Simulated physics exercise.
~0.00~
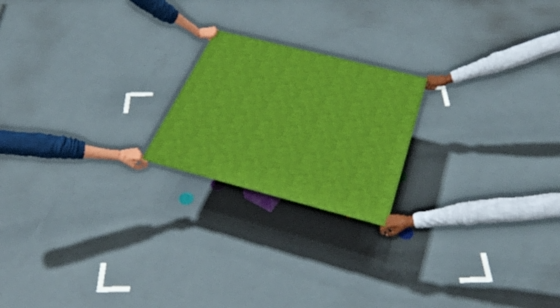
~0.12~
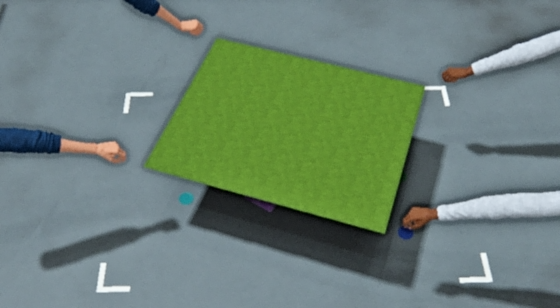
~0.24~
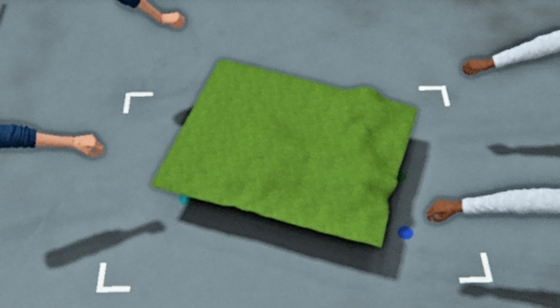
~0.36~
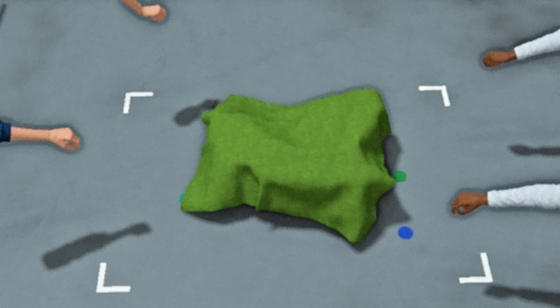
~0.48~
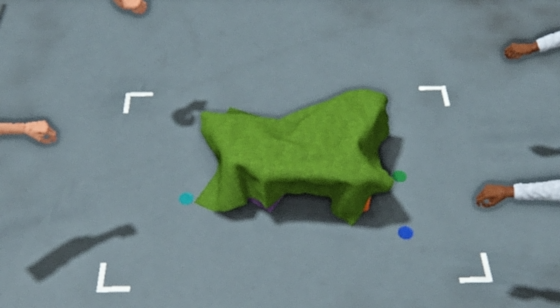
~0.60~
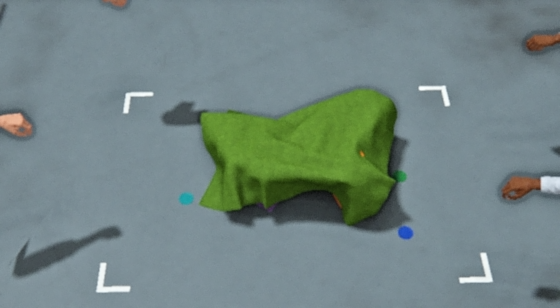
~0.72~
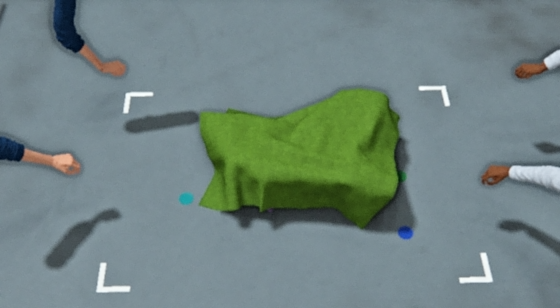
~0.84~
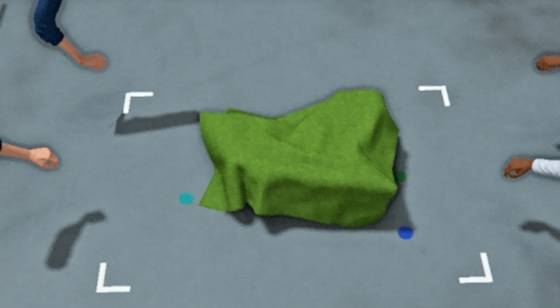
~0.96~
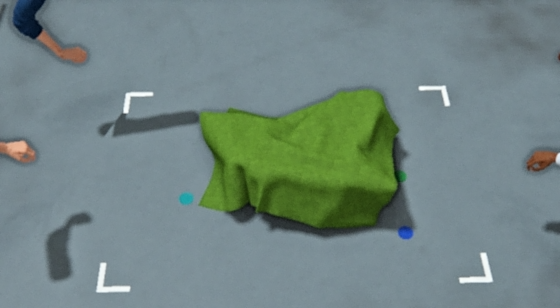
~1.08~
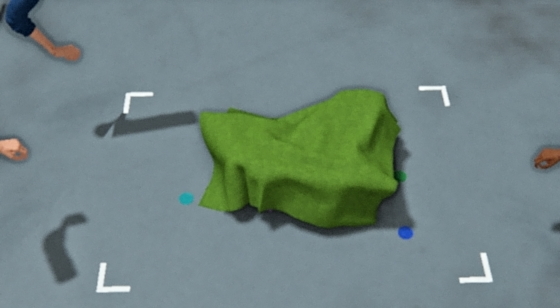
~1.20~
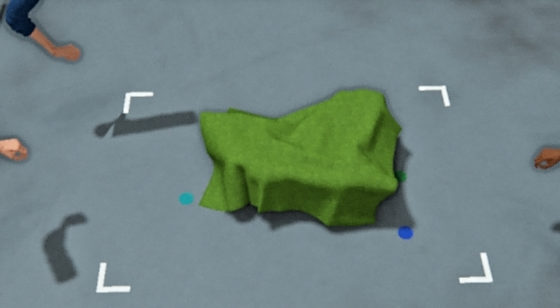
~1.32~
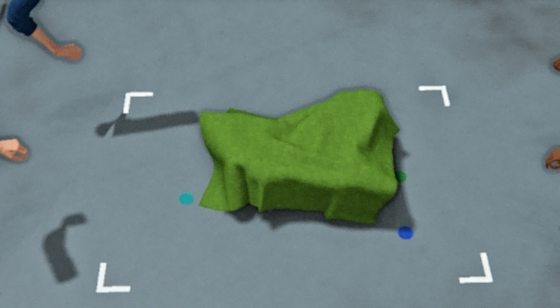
Four hands let go of a flat green cloth, which dropped and crumpled over a purple disc and other things hidden beneath it, then the hands drew back, leaving the teal, blue and green discs showing around its edges.
